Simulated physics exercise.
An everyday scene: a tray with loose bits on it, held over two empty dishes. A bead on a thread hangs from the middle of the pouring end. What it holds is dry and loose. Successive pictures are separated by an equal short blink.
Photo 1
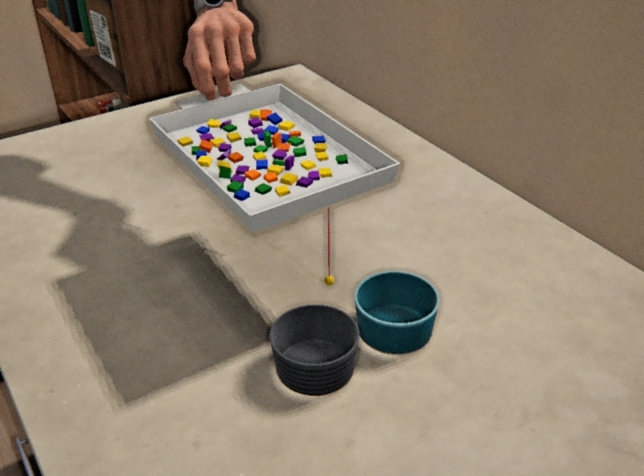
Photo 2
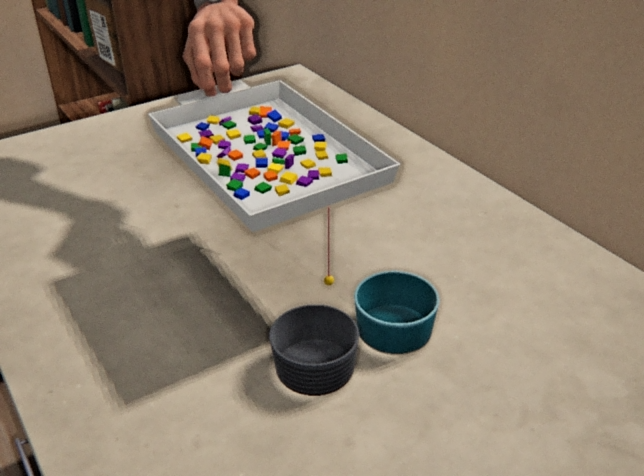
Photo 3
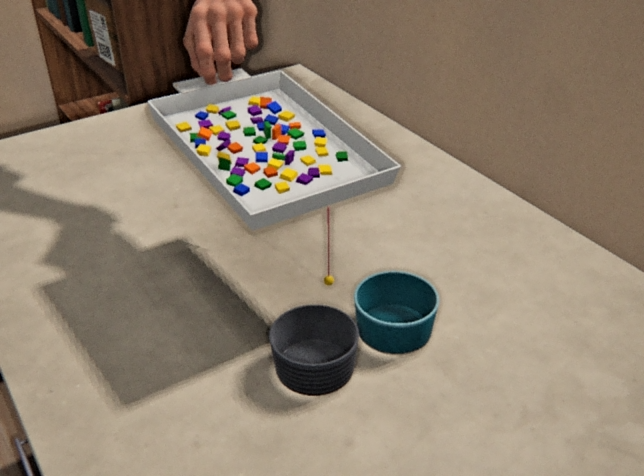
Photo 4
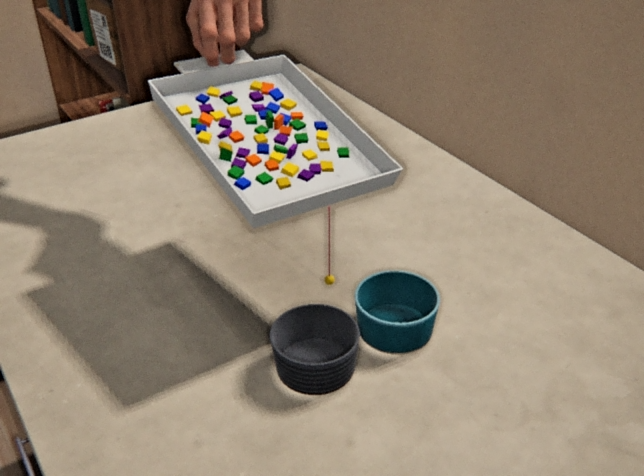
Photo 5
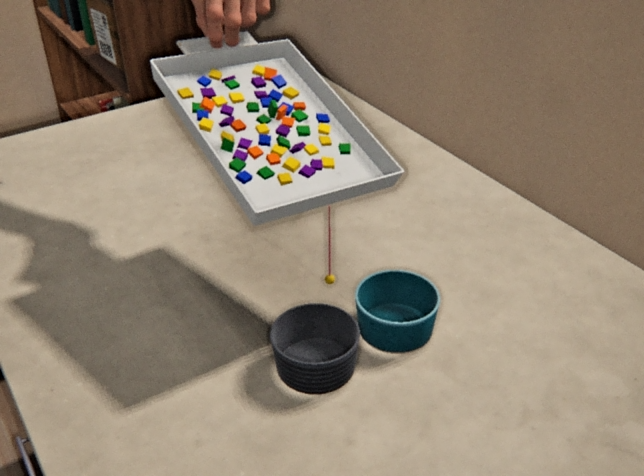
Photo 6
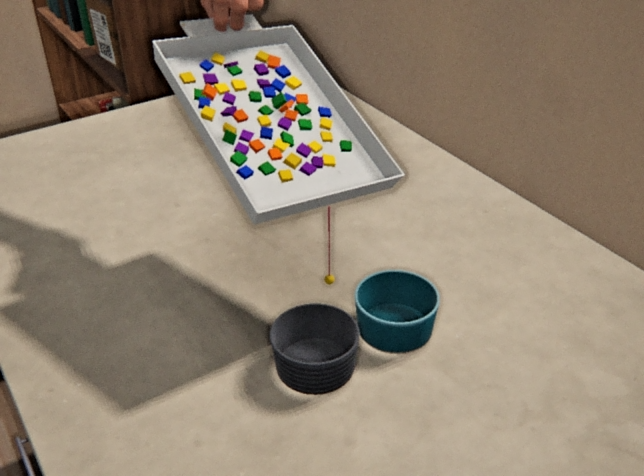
A pale grey tray scattered with small yellow, orange, purple, green and blue tiles is held by a hand at its far end above a beige tabletop, seen from above at an angle. Below its near end hang a thread and yellow bead, beside a dark grey dish at left and a teal one at right. The hand steadily raises the far end, steepening the tray, while the camera stays still.
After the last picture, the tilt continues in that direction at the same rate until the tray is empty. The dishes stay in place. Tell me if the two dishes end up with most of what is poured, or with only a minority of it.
Most of it.
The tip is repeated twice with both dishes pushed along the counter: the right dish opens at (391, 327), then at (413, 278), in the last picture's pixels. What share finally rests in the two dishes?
First position: Some 30 %; second position: Some 70 %.
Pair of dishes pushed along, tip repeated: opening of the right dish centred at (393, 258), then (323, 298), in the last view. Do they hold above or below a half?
At place one a lesser share; at place two a lesser share.
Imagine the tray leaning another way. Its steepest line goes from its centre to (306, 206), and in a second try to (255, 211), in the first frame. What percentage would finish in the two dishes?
For the first it's near 60 %, for the second near 20 %.
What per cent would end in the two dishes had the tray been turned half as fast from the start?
It would be around 80 percent.
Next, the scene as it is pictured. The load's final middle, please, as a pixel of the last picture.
Centre at rest, last view: Approx. (397, 323).
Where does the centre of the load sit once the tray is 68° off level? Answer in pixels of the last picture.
Close to (352, 161).
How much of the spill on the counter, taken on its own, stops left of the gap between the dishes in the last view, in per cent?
Estimate: About 10 in every hundred.
Just after the last frame, tray tipped steeply; every one on the tray.
A moment on, tray tipped past a quarter turn; the larger part on the tray; about a tenth in the right dish; just a few outside both; just a few in the air.
Further on, tray tipped past a quarter turn; about a tenth in the left dish; roughly two thirds in the right dish; roughly a third outside both.
When it is over, tray tipped past a quarter turn; about a tenth in the left dish; roughly two thirds in the right dish; roughly a third outside both.
